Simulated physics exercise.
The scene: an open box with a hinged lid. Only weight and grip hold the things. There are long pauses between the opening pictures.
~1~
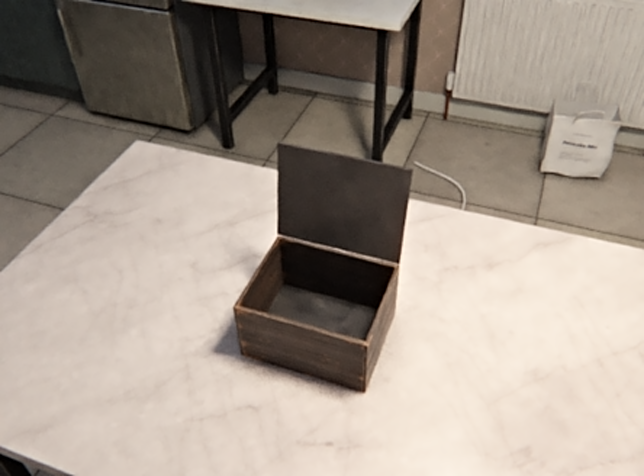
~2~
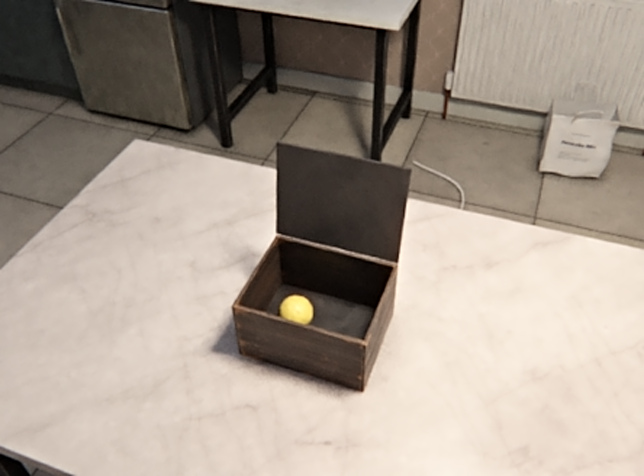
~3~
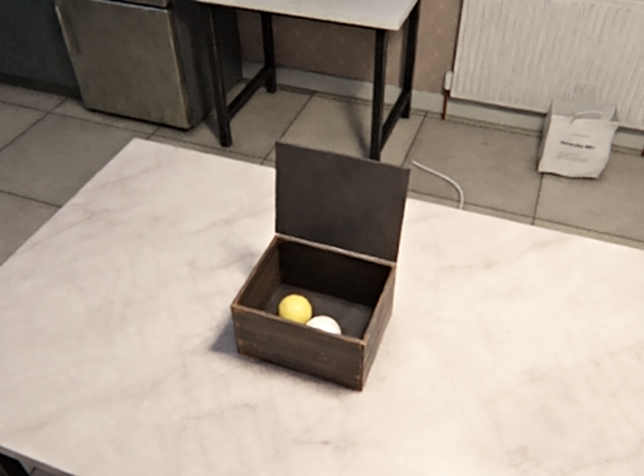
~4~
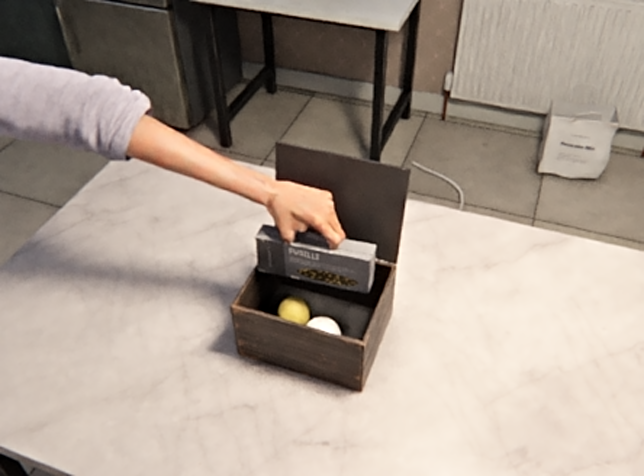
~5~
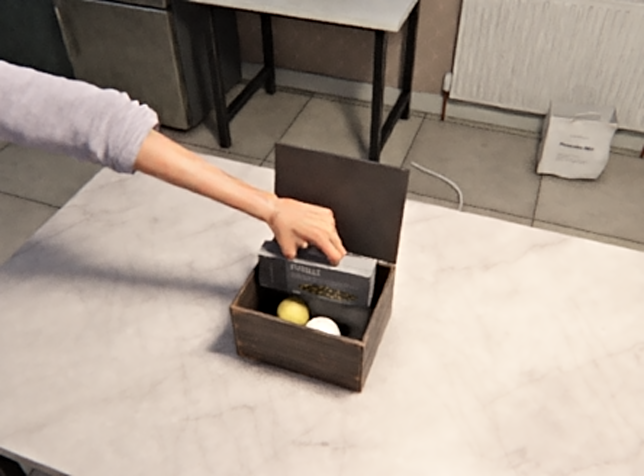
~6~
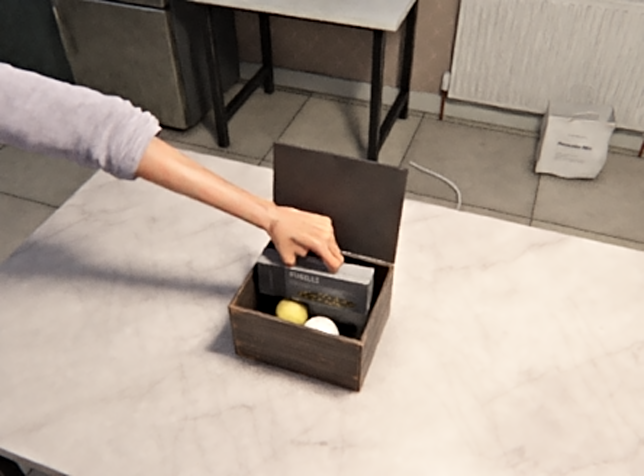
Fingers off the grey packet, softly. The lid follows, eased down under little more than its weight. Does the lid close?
In the end the lid closes.
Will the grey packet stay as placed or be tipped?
It ends up tilted.
Then, 0.90 s later than the last frame, lid starting down; grey packet on its side near (319, 306); yellow lemon moved about its own width.
Then, 1.70 s later than the last frame, lid 50° above the rim; grey packet on its side near (319, 306); yellow lemon moved about its own width.
When it is over, lid shut; lying over in the box, grey packet; moved from the start, yellow lemon; white ball as before. End places, in pixels of the last picture, grey packet near (319, 306).
